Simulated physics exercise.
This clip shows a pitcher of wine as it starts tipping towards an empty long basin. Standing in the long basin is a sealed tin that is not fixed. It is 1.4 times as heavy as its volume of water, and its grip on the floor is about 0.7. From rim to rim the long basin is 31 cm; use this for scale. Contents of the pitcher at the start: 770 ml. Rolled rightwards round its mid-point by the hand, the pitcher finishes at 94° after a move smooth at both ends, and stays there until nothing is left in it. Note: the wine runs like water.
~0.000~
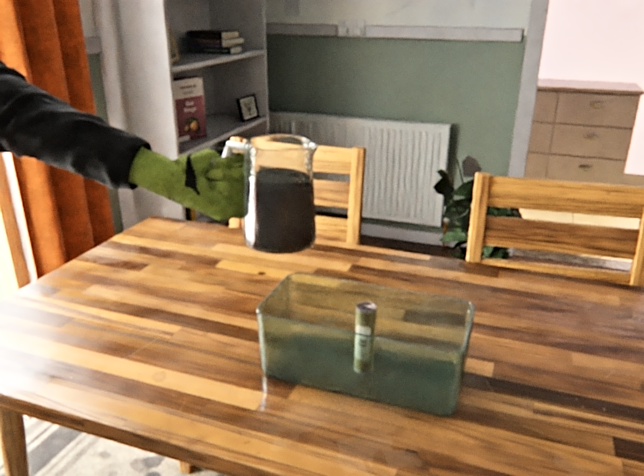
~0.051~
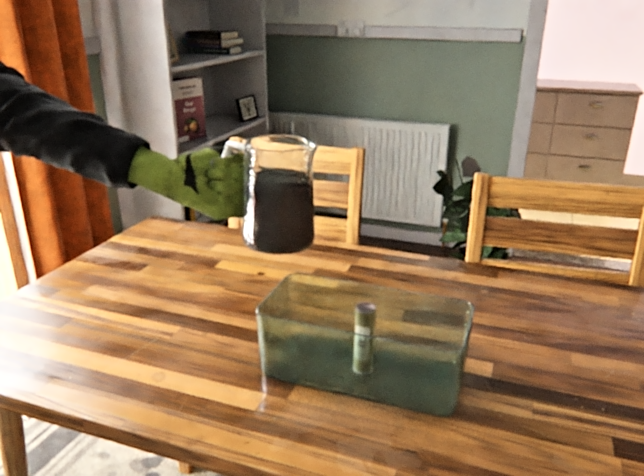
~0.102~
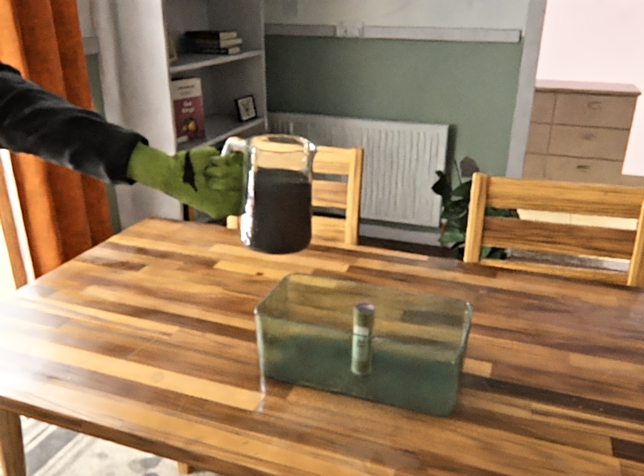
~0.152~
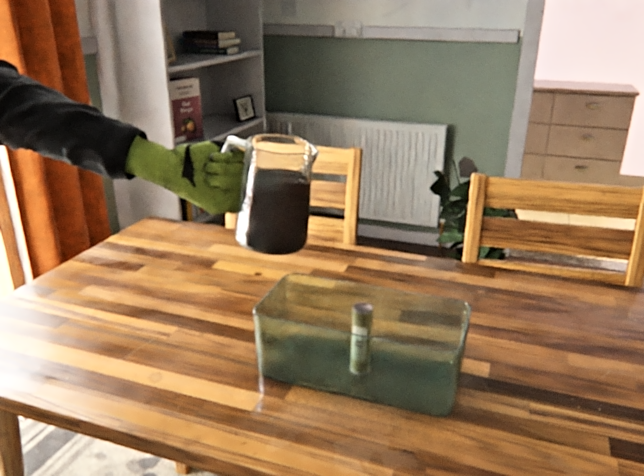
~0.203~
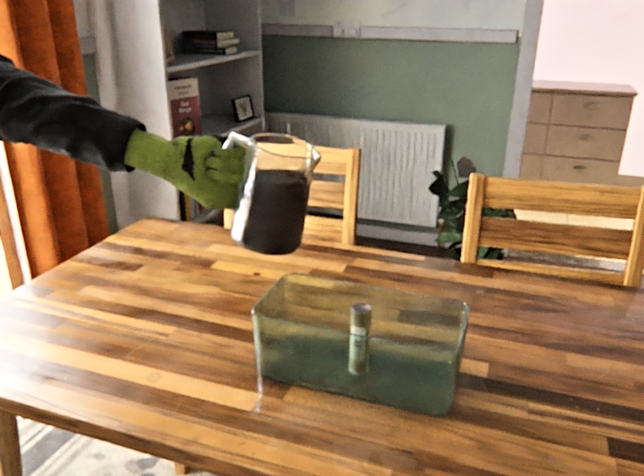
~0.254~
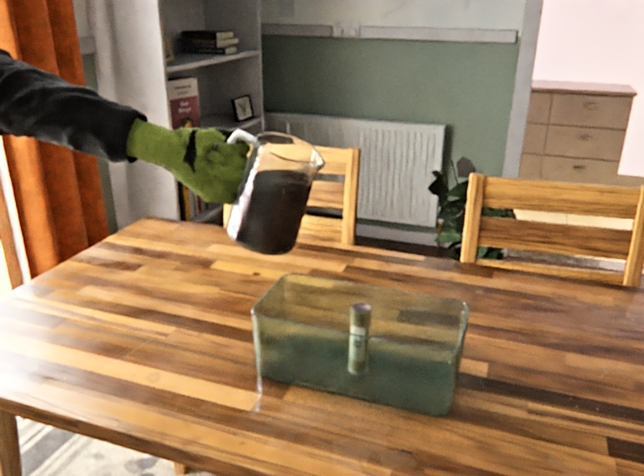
Green-gloved hand holding a glass pitcher of dark liquid above a wooden table and gradually tilting it rightwards near a long glass basin.
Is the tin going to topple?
No - it will make it through.
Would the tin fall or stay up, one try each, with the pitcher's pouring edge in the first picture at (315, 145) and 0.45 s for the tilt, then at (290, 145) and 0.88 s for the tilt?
First it stays on its base; then it tips over.
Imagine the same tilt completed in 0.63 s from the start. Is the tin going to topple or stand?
The tin stays balanced.
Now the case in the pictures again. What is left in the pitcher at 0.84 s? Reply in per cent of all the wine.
Around 62 in a hundred is still there.
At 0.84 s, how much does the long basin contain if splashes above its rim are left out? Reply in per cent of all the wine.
Value: Approx. 14 %.
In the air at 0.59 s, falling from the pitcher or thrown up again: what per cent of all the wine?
Roughly 4 percent.
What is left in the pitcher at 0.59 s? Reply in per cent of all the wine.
About 96 per cent.
After 0.59 s the tilt is 71° and 96 per cent is still to pour; the tin stands where it began.
After 0.84 s the tilt is 94° and 61 per cent is still to pour; the tin stands where it began.
After 1.10 s the tilt is 94° and 28 per cent is still to pour; the tin stands where it began.
After 1.38 s the tilt is 94° and 13 per cent is still to pour; the tin stands where it began.
In the end the tin stands where it began.
